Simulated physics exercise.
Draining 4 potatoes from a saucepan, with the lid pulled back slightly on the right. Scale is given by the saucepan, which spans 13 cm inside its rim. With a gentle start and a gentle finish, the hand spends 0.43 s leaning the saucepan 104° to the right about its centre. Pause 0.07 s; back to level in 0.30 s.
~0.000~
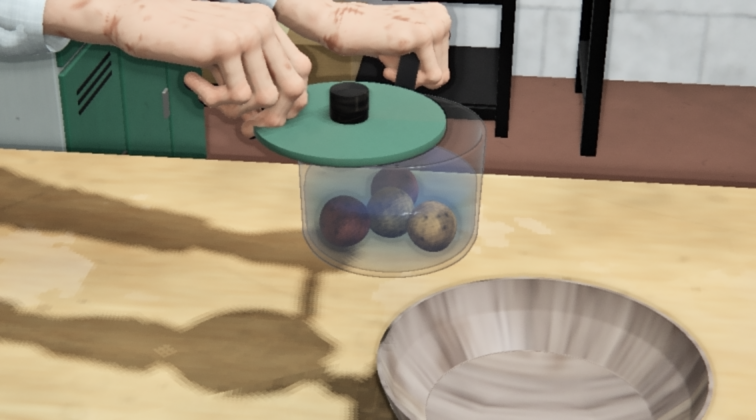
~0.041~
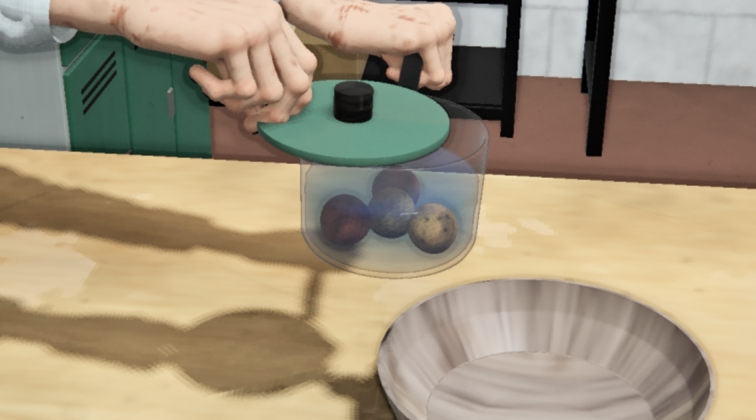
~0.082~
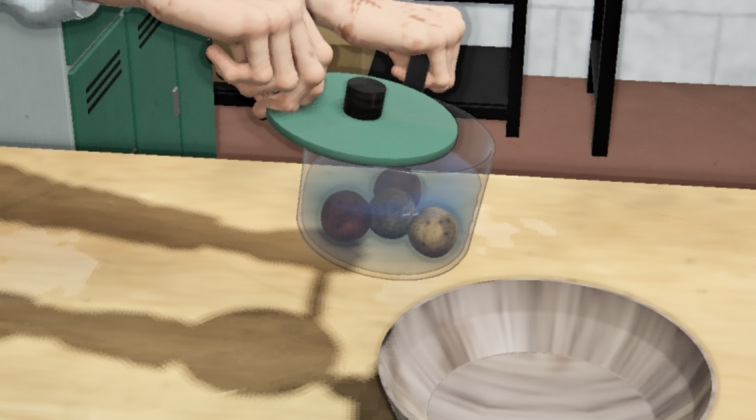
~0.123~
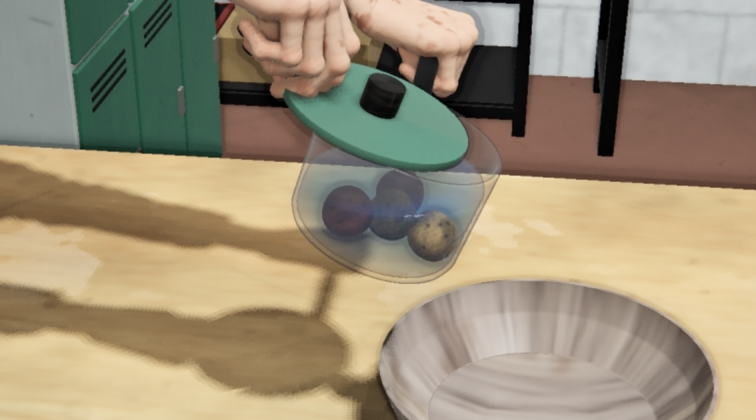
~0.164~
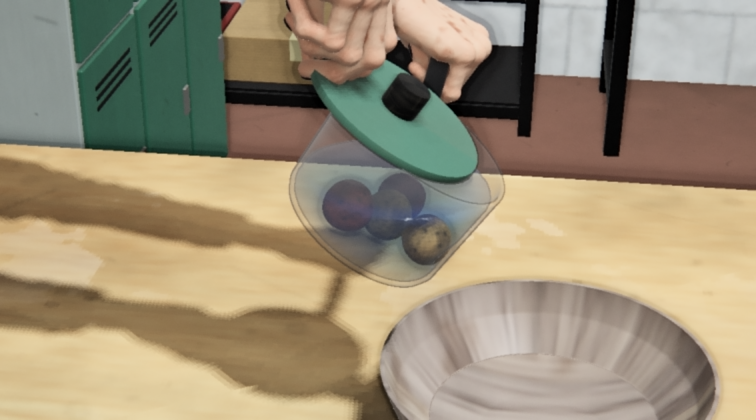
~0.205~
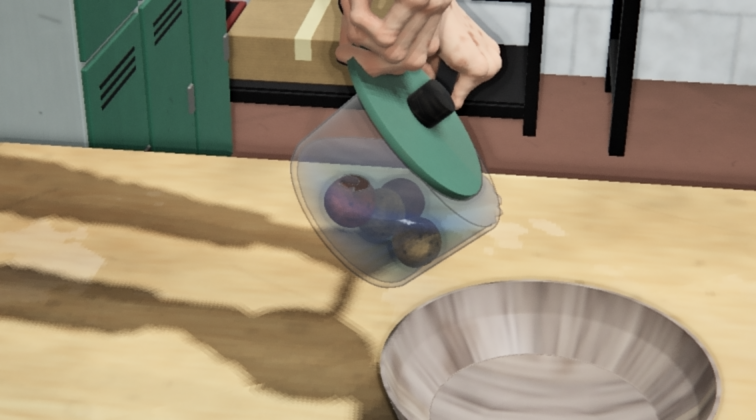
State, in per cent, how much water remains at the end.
19 %.
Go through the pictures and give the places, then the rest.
In the first frame, it leans 0°; its right rim is at (484, 135); the water meets the walls at (305, 170) and (478, 178); the lid's edge is at (443, 125), 25 mm short of the rim.
In the second frame, it leans 2°; its right rim is at (487, 139); the water meets the walls at (306, 170) and (480, 180).
In the third frame, it leans 9°; its right rim is at (493, 150); the water meets the walls at (307, 169) and (482, 182).
In the fourth frame, it leans 20°; its right rim is at (500, 168); the water meets the walls at (305, 169) and (487, 185).
In the fifth frame, it leans 33°; its right rim is at (502, 192); the water meets the walls at (299, 163) and (493, 192).
In the sixth frame, it leans 48°; its right rim is at (497, 216); the water meets the walls at (298, 151) and (495, 199); the lid's edge is at (478, 183), 25 mm short of the rim.
Then, 0.36 s in, the tilt is 97° and 61 per cent of the water is still in the saucepan.
Then, 0.47 s in, the tilt is 104° and 30 per cent of the water is still in the saucepan.
Then, 0.58 s in, the tilt is 85° and 21 per cent of the water is still in the saucepan.
Then, 0.71 s in, the tilt is 21° and 19 per cent of the water is still in the saucepan.
Finally, 19 per cent of the water is still in the saucepan.
